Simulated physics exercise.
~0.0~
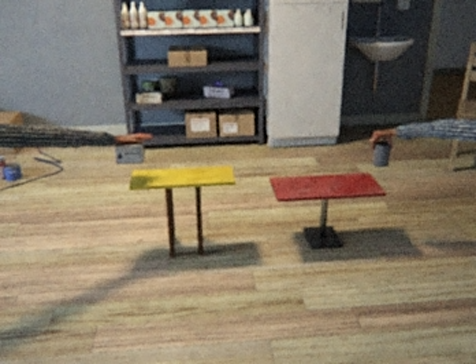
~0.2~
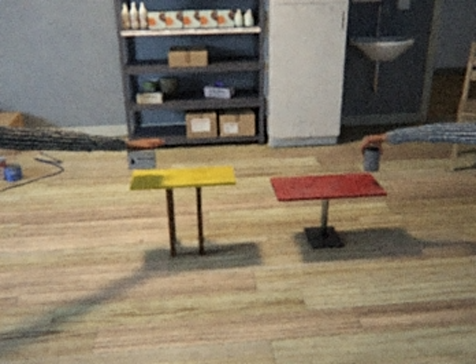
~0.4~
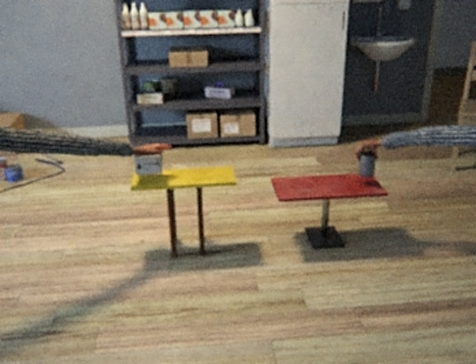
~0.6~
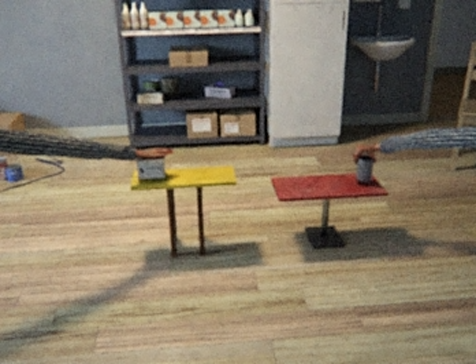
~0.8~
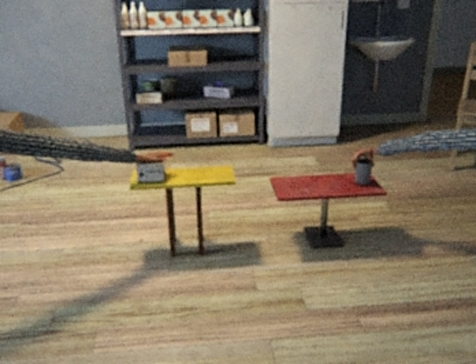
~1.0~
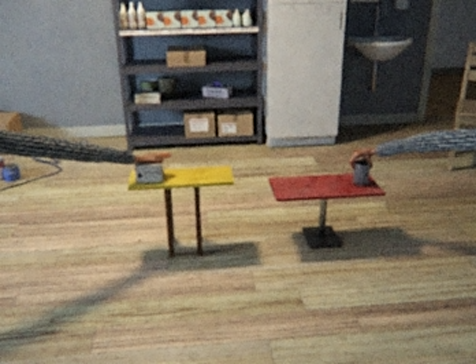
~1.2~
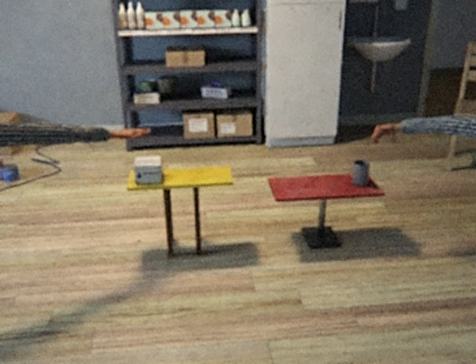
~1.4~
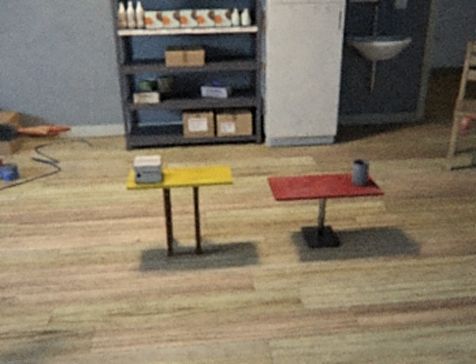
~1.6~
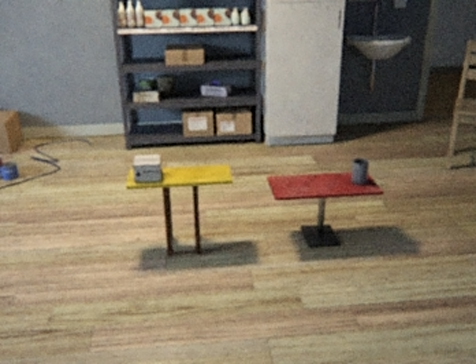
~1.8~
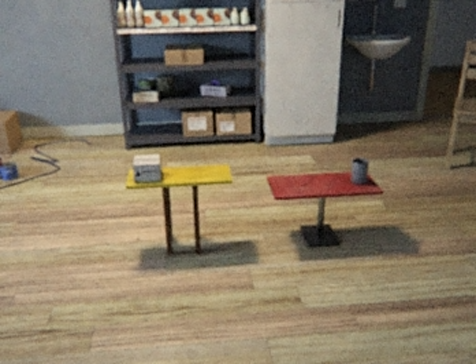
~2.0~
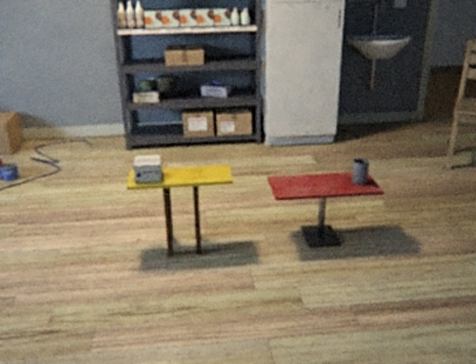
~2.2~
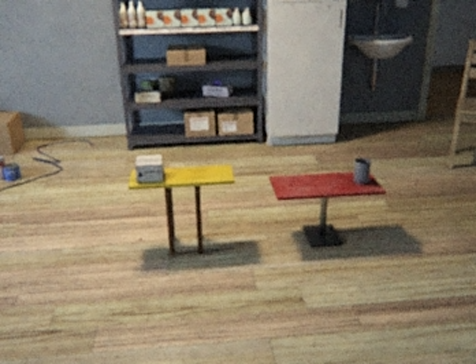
Two hands set a gray box and a beaker on small tables, then withdraw.
